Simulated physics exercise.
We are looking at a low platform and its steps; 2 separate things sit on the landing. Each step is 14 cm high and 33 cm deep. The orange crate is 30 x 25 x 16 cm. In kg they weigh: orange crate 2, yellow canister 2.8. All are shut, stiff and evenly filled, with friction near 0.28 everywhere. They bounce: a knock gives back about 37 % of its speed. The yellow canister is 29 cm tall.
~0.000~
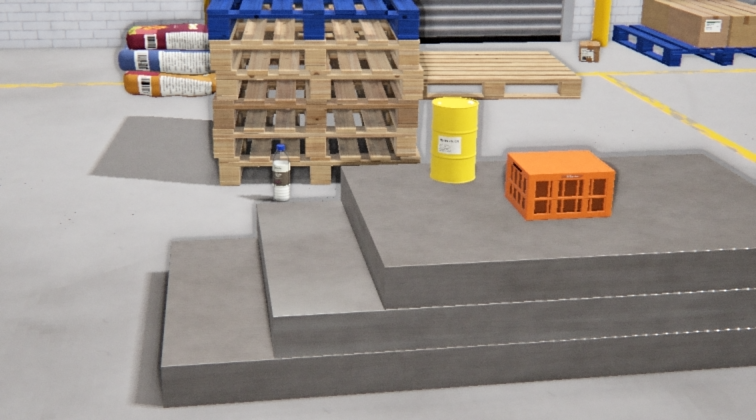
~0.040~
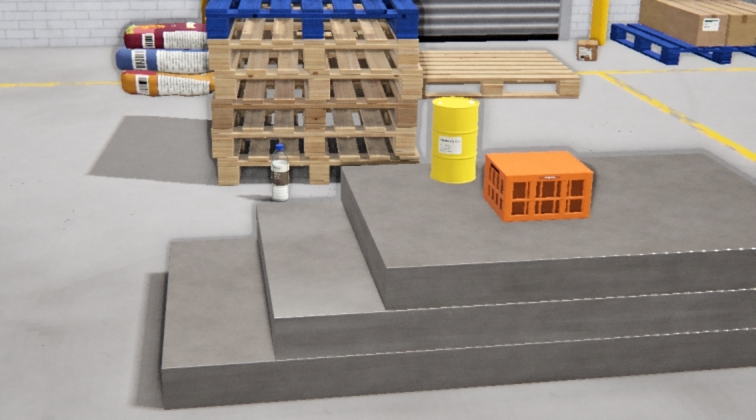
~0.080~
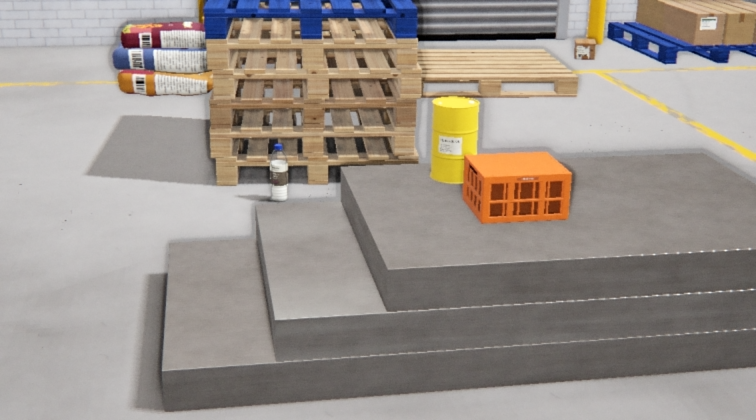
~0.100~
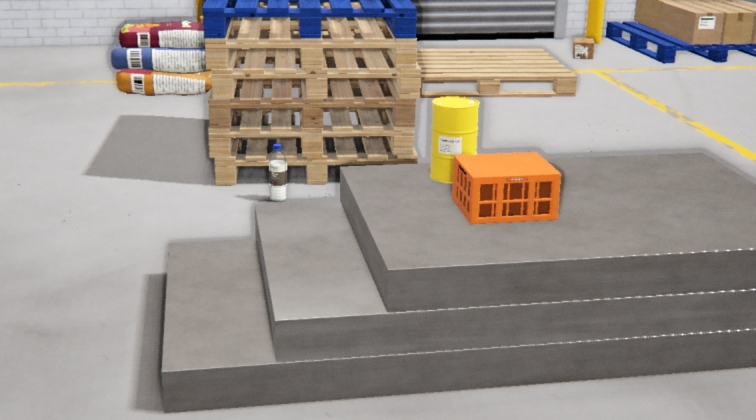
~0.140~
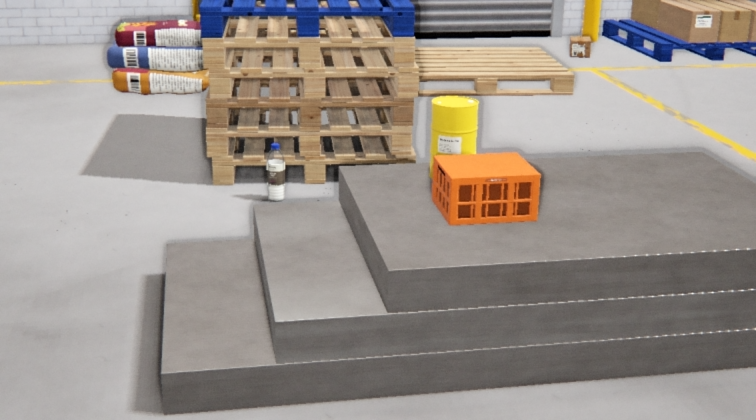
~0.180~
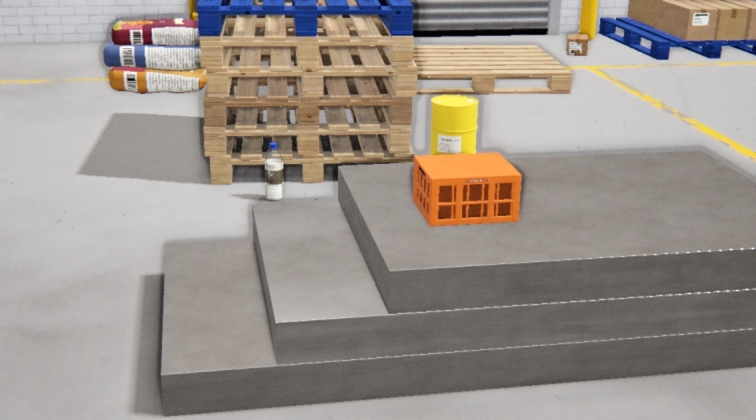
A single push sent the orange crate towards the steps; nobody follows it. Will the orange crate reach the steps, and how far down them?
The crate comes to rest partway down.
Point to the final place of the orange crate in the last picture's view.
Around (302, 236).
After 0.38 s, 8 cm of landing left; orange crate near (386, 192).
After 0.48 s, 2 cm past the top edge and 0 cm lower; orange crate near (358, 193).
After 0.78 s, 17 cm past the top edge and 8 cm lower; orange crate near (311, 219).
In the end (1.4 s), 20 cm past the top edge and 14 cm lower; yellow canister under 12 cm from the start. At the end, from the last picture's camera, orange crate near (302, 236).
